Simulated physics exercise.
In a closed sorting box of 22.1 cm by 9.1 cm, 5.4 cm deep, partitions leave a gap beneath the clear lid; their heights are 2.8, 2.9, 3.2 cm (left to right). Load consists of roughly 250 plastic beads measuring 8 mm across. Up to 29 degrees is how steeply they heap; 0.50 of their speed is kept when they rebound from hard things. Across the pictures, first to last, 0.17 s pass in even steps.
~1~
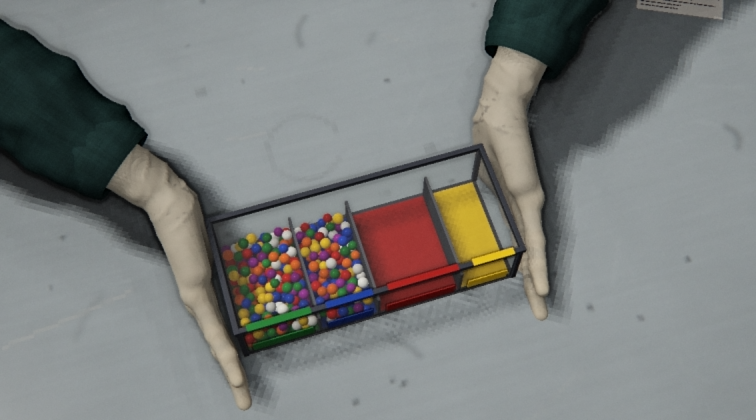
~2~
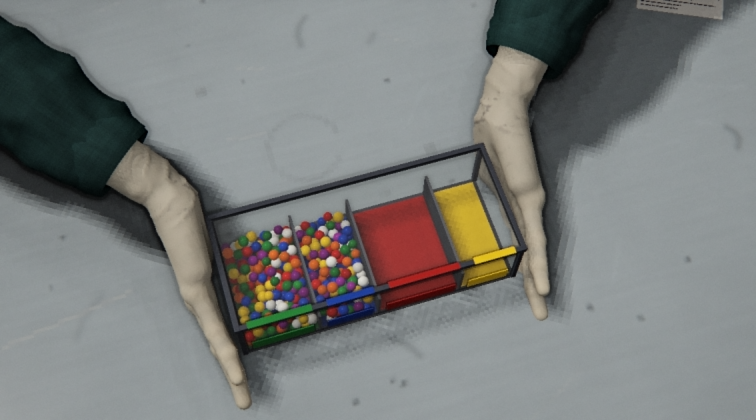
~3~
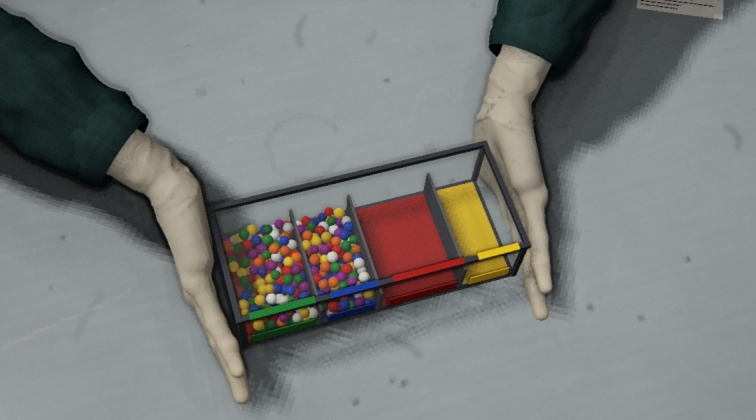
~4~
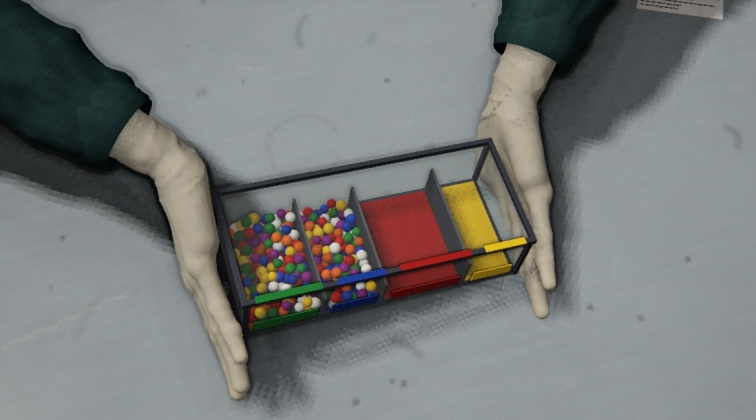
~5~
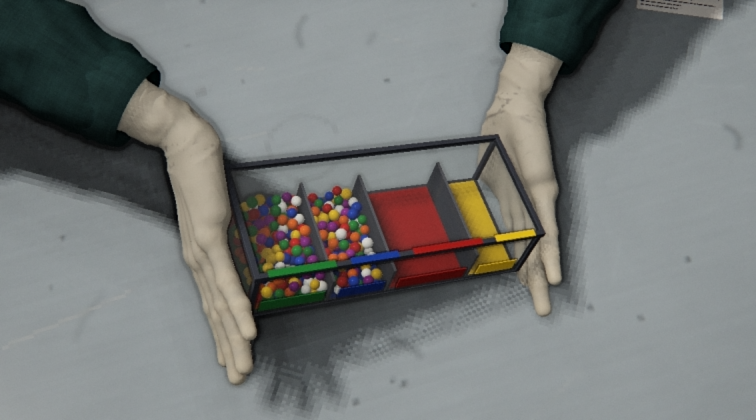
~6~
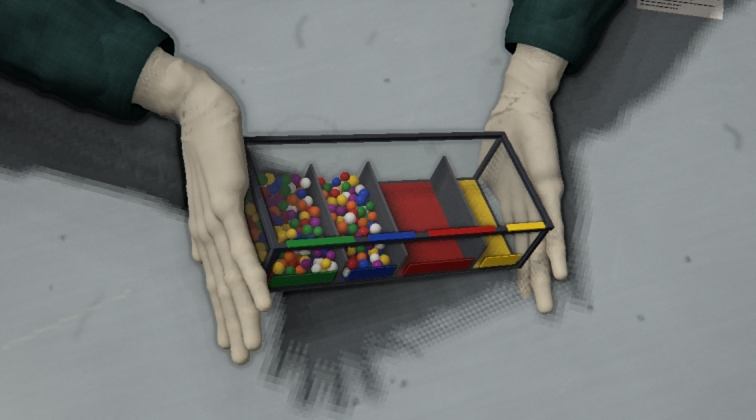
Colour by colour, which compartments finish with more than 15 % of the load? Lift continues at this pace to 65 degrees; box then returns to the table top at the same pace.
Red: Yes, blue: Yes, green: Yes, yellow: No.
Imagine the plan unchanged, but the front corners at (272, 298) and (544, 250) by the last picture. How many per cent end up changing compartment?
I'd say close to 40 in a hundred.
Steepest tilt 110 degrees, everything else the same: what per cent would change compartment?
95 %.
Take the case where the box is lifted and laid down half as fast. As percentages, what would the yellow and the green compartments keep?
Then the yellow compartment would hold 0 per cent and the green one 45 per cent.
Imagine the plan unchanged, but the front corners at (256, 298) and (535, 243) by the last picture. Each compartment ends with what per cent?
That leaves red with 15 percent, blue with 35, green with 45 and yellow with 5 percent.
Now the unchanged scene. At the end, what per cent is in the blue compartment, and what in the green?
Blue 40, green 20.
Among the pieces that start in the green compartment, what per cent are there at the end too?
Share retained: Approx. 30 %.
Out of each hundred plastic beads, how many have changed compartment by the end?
50 %.
Then, 0.29 s after the last picture, tilt 63 degrees; red 5 %, blue 55 %, green 40 %.
Then, 0.49 s after the last picture, tilt 22 degrees; red 30 %, blue 40 %, green 20 %, yellow 5 %.
Then, 0.80 s after the last picture, tilt 0 degrees; red 35 %, blue 40 %, green 20 %, yellow 5 %.
In the end, red 30 %, blue 40 %, green 20 %, yellow 5 %.
